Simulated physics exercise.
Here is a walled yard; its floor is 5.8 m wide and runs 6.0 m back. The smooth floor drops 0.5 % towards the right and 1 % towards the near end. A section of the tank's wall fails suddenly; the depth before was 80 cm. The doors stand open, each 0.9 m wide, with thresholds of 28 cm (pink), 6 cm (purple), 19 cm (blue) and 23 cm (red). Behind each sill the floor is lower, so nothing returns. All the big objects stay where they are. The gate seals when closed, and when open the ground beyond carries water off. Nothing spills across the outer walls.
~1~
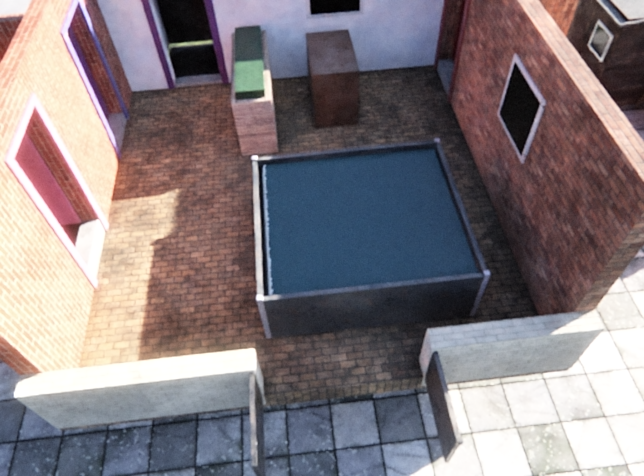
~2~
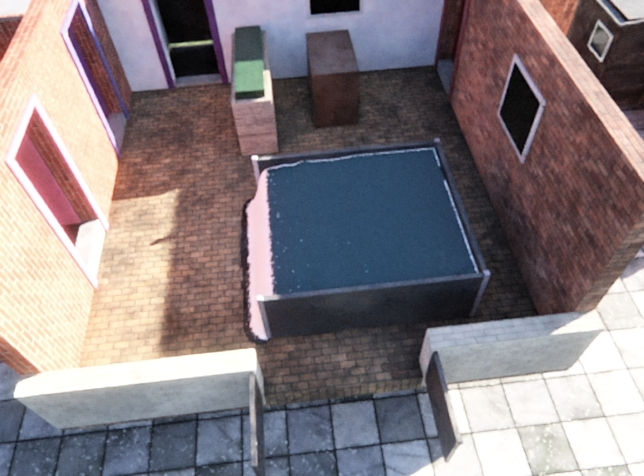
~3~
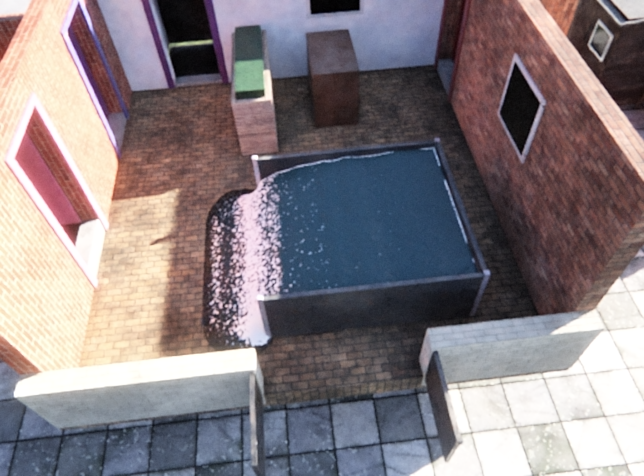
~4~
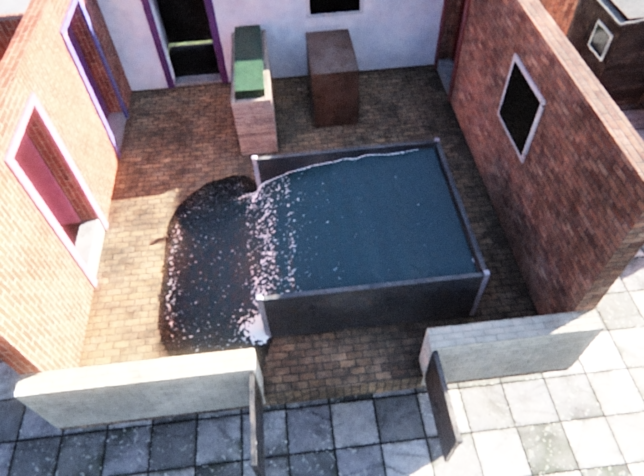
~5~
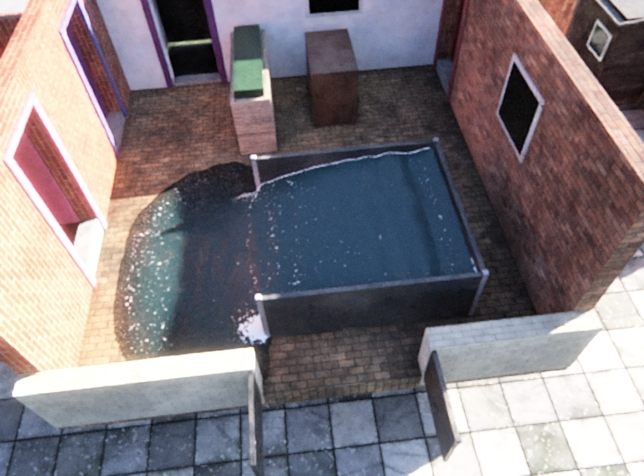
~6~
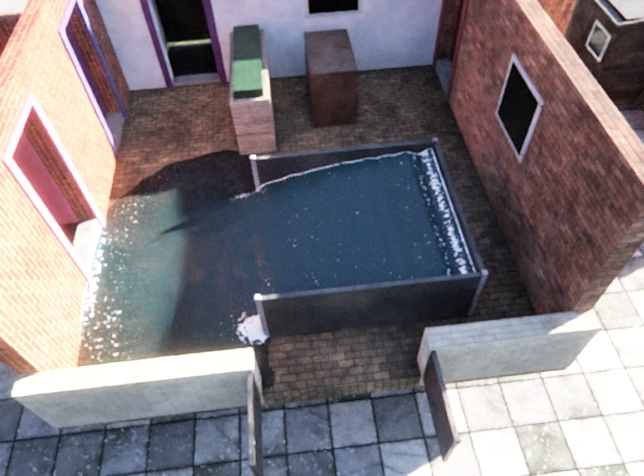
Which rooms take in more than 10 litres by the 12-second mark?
The water let in: At the pink door it exceeds the limit; at the purple door it exceeds the limit; at the blue door it exceeds the limit; at the red door it does not reach the limit.
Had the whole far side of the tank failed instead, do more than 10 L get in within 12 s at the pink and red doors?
Against that limit: Pink under, red past it.
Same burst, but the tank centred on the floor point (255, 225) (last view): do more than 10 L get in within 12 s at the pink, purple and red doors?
Against that limit: Pink over, purple over, red under.
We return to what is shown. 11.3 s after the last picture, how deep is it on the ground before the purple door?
Roughly 5.5 cm deep.
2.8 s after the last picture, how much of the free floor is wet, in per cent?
Near 55 per cent is wet.
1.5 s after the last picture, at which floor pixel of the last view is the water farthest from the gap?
Near (130, 96).
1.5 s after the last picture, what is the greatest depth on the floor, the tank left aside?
Up to some 54 cm.
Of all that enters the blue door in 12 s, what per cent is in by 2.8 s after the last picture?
Some 0 per cent by then.
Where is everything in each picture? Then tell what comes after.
In the first frame, still water, 80 cm deep, in the tank at (359, 215).
In the second frame, water pours out at (265, 251) and has run 1.2 m, to (256, 336); typically 6 cm deep outside, 80 cm at the tank's back.
In the third frame, water pours out at (266, 252) and has run 1.4 m, to (232, 352); typically 13 cm deep outside, 80 cm at the tank's back.
In the fourth frame, water pours out at (266, 253) and has run 1.8 m, to a hidden place; typically 12 cm deep outside, 80 cm at the tank's back.
In the fifth frame, the front is at a hidden place, 2.1 m from the gap at (265, 252); 5.9 m2 of floor is under water; 79 cm left at the back of the tank.
In the sixth frame, the front is at (79, 359), 2.6 m from the gap at (264, 253); 7.9 m2 of floor is under water; 70 cm left at the back of the tank.
Then, 0.7 s after the last picture water covers 40 % of the floor and is deepest (60 cm) near (75, 382); pink door 49 cm at the sill, 59 L in, purple door not reached, blue door 7 cm at the sill, 0 L in, red door not reached.
Then, 1.5 s after the last picture water covers 40 % of the floor and is deepest (54 cm) near (72, 397); pink door 49 cm at the sill, 148 L in, purple door not reached, blue door 17 cm at the sill, 0 L in, red door not reached.
Then, 2.8 s after the last picture water covers 55 % of the floor and is deepest (40 cm) near (217, 88); pink door 29 cm at the sill, 226 L in, purple door 28 cm at the sill, 66 L in, blue door 15 cm at the sill, 0 L in, red door not reached.
Then, 6.3 s after the last picture water covers 85 % of the floor and is deepest (22 cm) near (226, 139); pink door 17 cm at the sill, 229 L in, purple door 19 cm at the sill, 526 L in, blue door 16 cm at the sill, 33 L in, red door 4 cm at the sill, 0 L in.
Then, 11.3 s after the last picture water covers 95 % of the floor and is deepest (18 cm) near (210, 381); pink door 10 cm at the sill, 229 L in, purple door 6 cm at the sill, 627 L in, blue door 6 cm at the sill, 34 L in, red door 8 cm at the sill, 0 L in.
